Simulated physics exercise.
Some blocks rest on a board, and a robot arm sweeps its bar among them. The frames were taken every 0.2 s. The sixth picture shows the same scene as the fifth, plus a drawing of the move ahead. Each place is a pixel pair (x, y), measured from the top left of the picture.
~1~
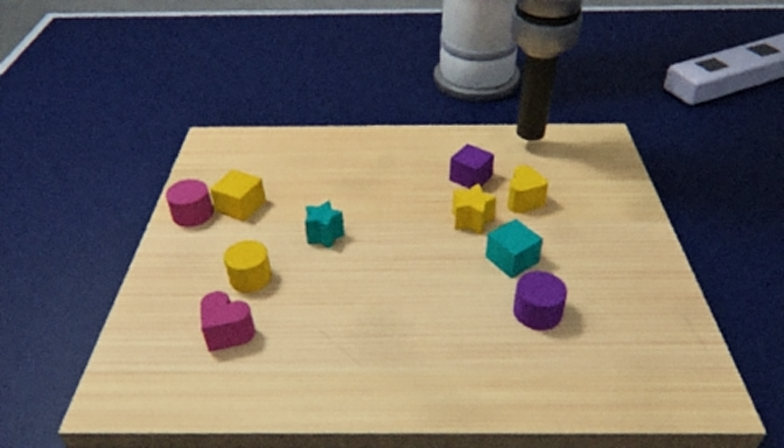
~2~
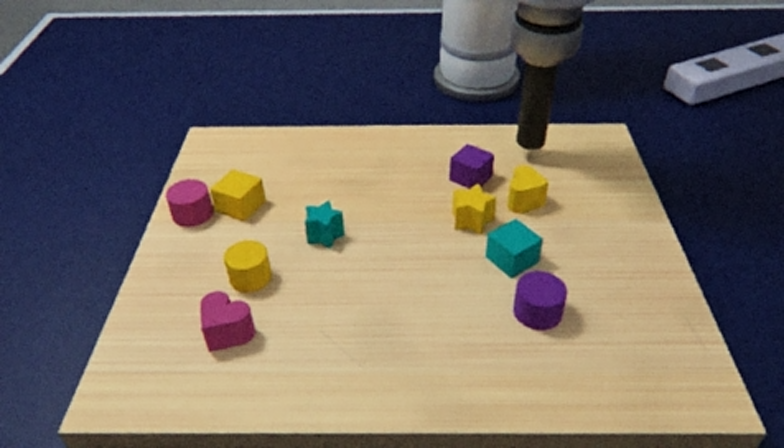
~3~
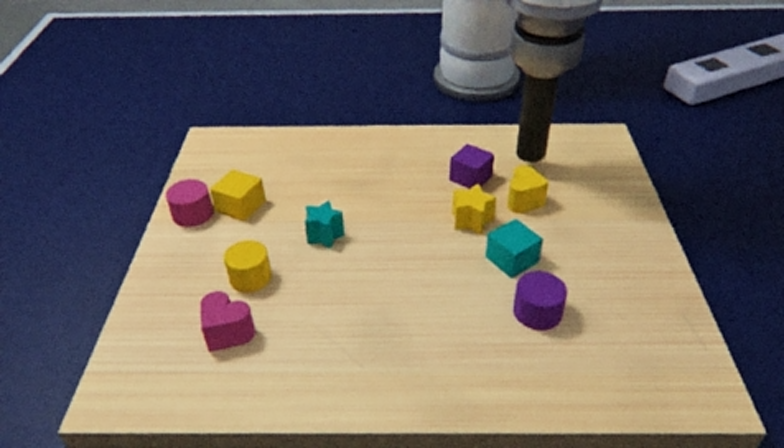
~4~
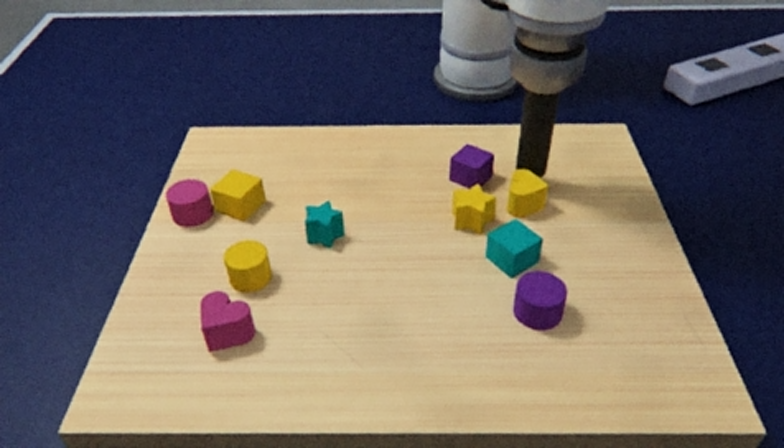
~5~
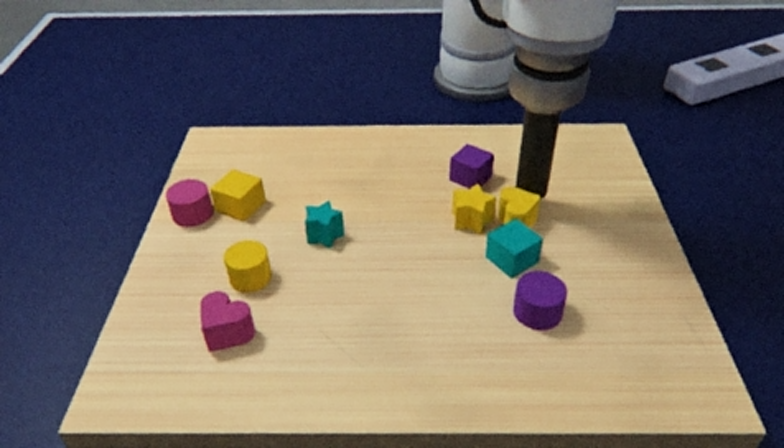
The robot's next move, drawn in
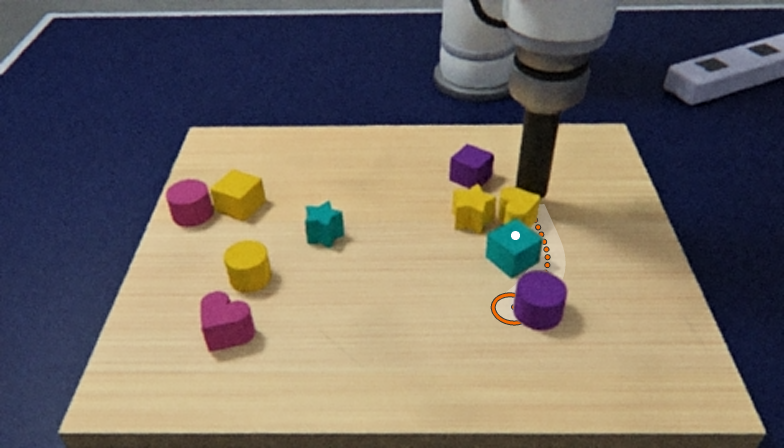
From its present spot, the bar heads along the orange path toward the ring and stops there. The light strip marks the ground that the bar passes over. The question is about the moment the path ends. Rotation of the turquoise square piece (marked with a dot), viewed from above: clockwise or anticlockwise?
If we look at it from overhead, the turquoise square piece pivots counter-clockwise.
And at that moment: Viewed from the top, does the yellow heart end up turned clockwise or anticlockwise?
That block twists clockwise.
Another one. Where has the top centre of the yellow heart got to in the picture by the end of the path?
Close to (511, 213).
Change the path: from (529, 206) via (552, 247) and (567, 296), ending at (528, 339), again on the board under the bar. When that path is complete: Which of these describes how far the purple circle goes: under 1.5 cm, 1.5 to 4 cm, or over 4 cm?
Travel: Beyond 4 cm.
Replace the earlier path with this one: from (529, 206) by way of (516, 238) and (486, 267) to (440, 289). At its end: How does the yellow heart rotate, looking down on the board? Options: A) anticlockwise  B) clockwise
B.
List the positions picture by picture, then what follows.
The first picture shows tip of the bar (531, 133), middles of tops, yellow star-shaped block (474, 197), turquoise square piece (516, 236), yellow heart (527, 178), purple circle (542, 288).
The second picture shows bar (531, 142), nothing pushed.
The third picture shows bar (531, 154), nothing pushed.
The fourth picture shows bar (531, 171), yellow heart (526, 182).
The fifth picture shows bar (531, 191), yellow star-shaped block (474, 197), turquoise square piece (516, 236), yellow heart (519, 200), purple circle (542, 288).
The line goes from (529, 206) through (543, 239) and (544, 277) to (512, 309); the dot is on the turquoise square piece.
On the path given first. One third of the way, bar (546, 225); turquoise square piece (509, 241), turned 30° anticlockwise; yellow heart (511, 213), turned 45° clockwise.
Two thirds of the way, bar (546, 262); turquoise square piece (509, 241), turned 30° anticlockwise; yellow heart (511, 213), turned 45° clockwise.
At the end, bar (514, 294); yellow star-shaped block unmoved; turquoise square piece (508, 241), turned 25° anticlockwise; yellow heart (511, 213), turned 45° clockwise; purple circle (533, 318).
